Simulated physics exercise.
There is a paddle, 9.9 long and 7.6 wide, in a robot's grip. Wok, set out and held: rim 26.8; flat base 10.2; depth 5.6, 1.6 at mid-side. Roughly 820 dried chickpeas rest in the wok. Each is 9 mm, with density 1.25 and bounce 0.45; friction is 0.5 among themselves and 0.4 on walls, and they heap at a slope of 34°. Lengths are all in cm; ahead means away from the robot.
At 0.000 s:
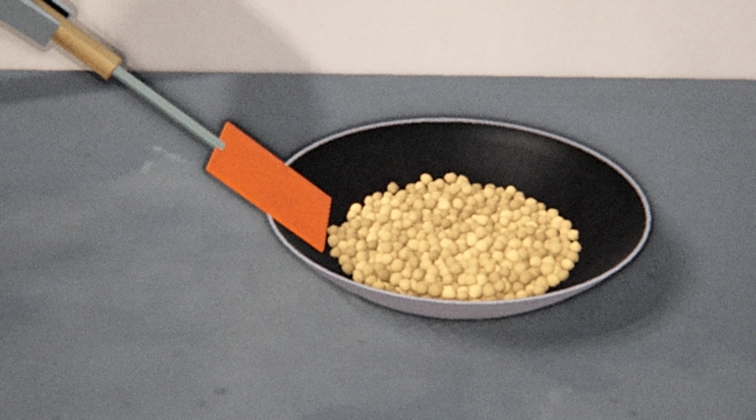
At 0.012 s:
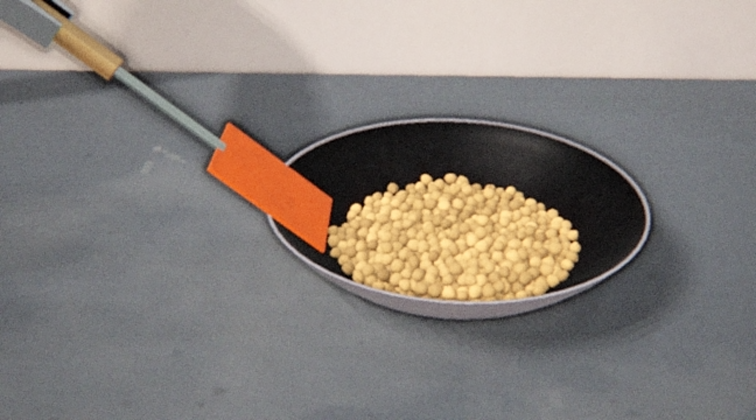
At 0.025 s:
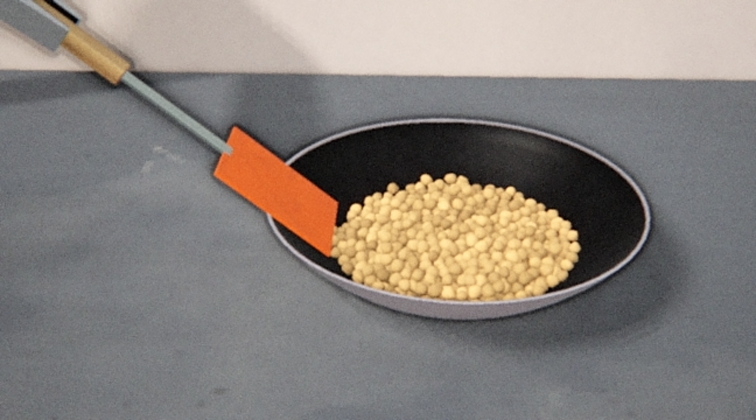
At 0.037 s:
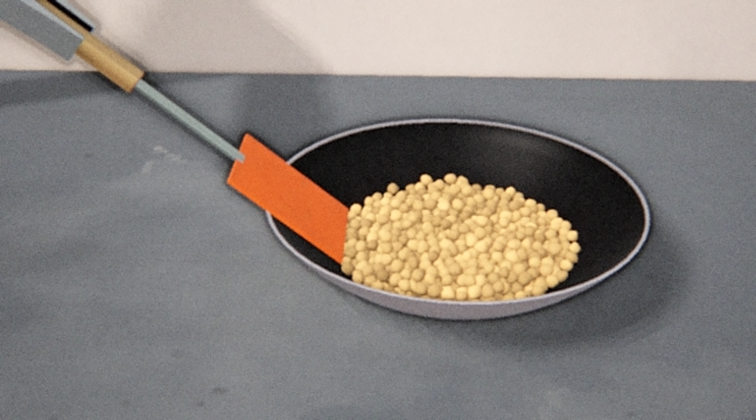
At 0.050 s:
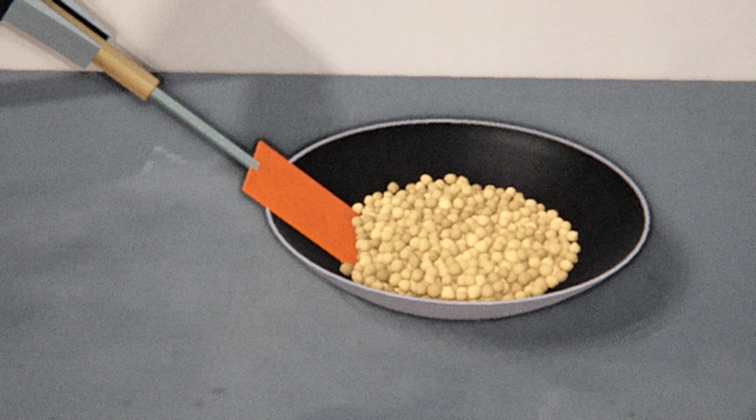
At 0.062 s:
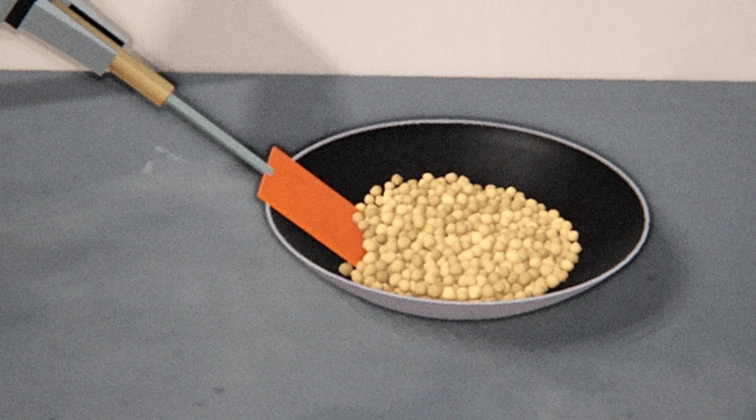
An orange paddle on a metal rod, held by a robotic arm at the upper left, starts at the left edge of a heap of chickpeas in a dark pan. It slides slightly rightward and down into the heap, nudging the nearest chickpeas, while the pan and most of the pile stay still.
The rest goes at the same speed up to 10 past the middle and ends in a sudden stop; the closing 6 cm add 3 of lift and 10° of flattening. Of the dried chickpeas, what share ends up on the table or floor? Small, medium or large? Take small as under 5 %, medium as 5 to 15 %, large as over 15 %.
Large, so over 15 %.
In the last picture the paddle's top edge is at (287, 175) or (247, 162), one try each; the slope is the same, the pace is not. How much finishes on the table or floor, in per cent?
I'd estimate close to 35 and 15 in a hundred.
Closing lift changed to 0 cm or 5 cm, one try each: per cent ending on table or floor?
I'd say close to 25 percent for the first and close to 25 percent for the second.
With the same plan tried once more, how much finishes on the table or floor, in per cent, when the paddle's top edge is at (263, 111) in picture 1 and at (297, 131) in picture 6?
Roughly 20 %.
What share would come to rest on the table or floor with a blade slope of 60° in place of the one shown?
That gives about 30 in a hundred.
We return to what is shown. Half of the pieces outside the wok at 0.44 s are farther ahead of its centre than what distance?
I'd say some 22 centimetres.
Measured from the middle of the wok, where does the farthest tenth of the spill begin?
Seen from above, roughly 45 cm.
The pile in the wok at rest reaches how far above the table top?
Height at rest: Roughly 5.0 cm.
After 0.13 s, sloping 40°, highest piece 6 above the table; 817 in the wok.
After 0.21 s, sloping 37°, highest piece 6 above the table; 817 in the wok.
After 0.44 s, sloping 30°, highest piece 8 above the table; 588 in the wok, 113 on the table or floor, 116 on the blade or in flight.
After 1.49 s, sloping 30°, highest piece 5 above the table; 588 in the wok, 229 on the table or floor.
In the end, 588 in the wok, 229 on the table or floor. That is 28 % on the table or floor.
